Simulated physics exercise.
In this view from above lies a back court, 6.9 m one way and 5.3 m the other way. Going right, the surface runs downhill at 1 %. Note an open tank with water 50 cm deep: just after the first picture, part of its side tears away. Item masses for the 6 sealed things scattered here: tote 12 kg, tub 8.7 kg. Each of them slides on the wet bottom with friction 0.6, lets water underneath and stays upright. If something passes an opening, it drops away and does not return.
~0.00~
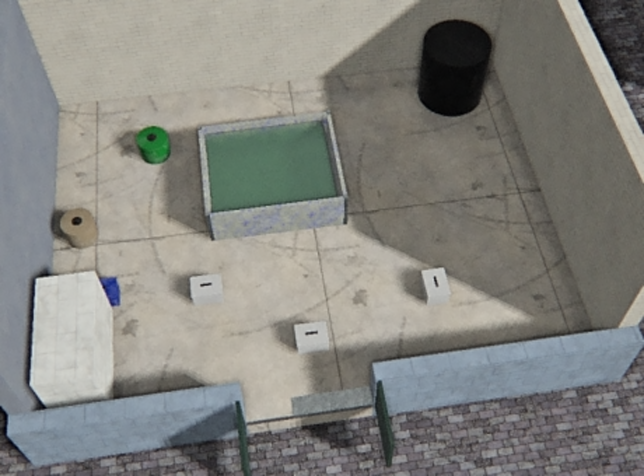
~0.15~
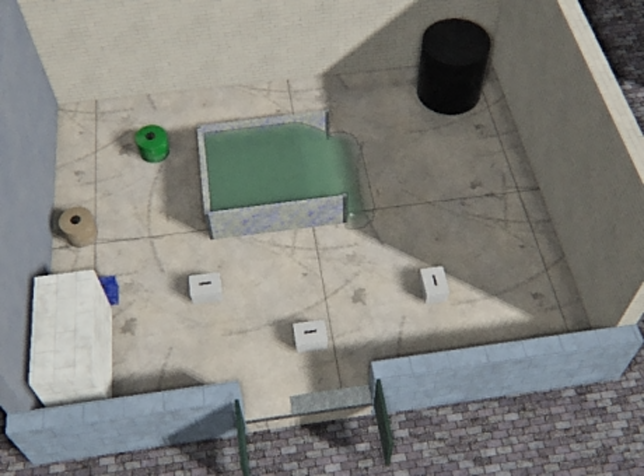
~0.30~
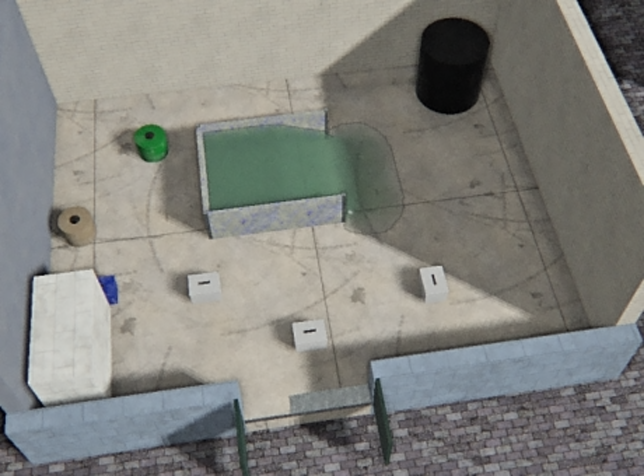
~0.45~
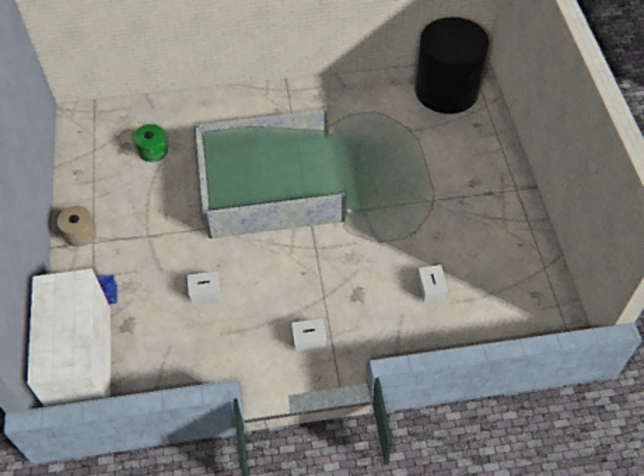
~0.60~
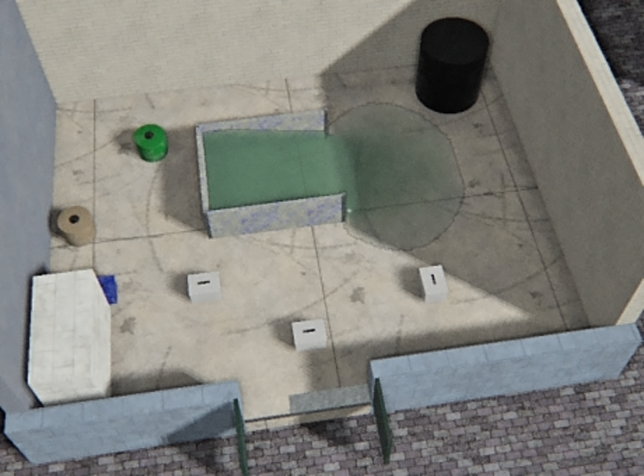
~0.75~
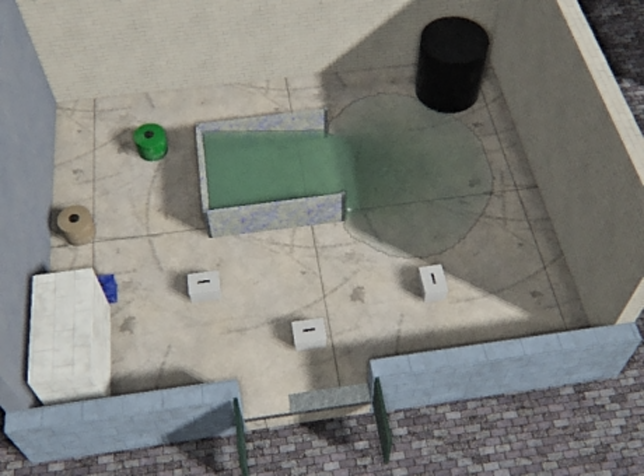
In a walled court, an open tank loses its right side and water spreads rightward.
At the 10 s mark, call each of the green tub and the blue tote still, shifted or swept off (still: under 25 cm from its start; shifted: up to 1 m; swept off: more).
Green tub - still, blue tote - still.
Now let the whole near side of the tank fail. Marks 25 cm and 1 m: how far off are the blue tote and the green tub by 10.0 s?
Log: Blue tote negligible displacement; green tub negligible displacement.
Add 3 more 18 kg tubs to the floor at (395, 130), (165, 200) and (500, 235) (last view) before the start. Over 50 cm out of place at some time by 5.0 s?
Beyond it, within it, beyond it.
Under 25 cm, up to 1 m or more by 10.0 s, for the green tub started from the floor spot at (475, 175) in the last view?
I'd say it lands far off.
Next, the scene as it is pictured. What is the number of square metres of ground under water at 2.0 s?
Around 14 m2 of it.
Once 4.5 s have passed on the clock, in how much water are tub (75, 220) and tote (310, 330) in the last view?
About 0 and 3 cm.
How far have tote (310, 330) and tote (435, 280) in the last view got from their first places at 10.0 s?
Lab note - net shifts in turn: 0 cm; 0 cm.
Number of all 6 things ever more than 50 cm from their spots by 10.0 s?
I count 0.
After 2.0 s the green tub is near (149, 135), 0.0 m from its start, aground; the blue tote is near (98, 286), 0.0 m from its start, aground; 0 of 6 are out; 0 afloat.
After 4.5 s the green tub is near (149, 135), 0.0 m from its start, aground; the blue tote is near (98, 286), 0.0 m from its start, aground; 0 of 6 are out; 0 afloat.
After 7.0 s the green tub is near (149, 135), 0.0 m from its start, aground; the blue tote is near (98, 286), 0.0 m from its start, aground; 0 of 6 are out; 0 afloat.
After 10.0 s the green tub is near (149, 135), 0.0 m from its start, aground; the blue tote is near (98, 286), 0.0 m from its start, aground; 0 of 6 are out; 0 afloat.
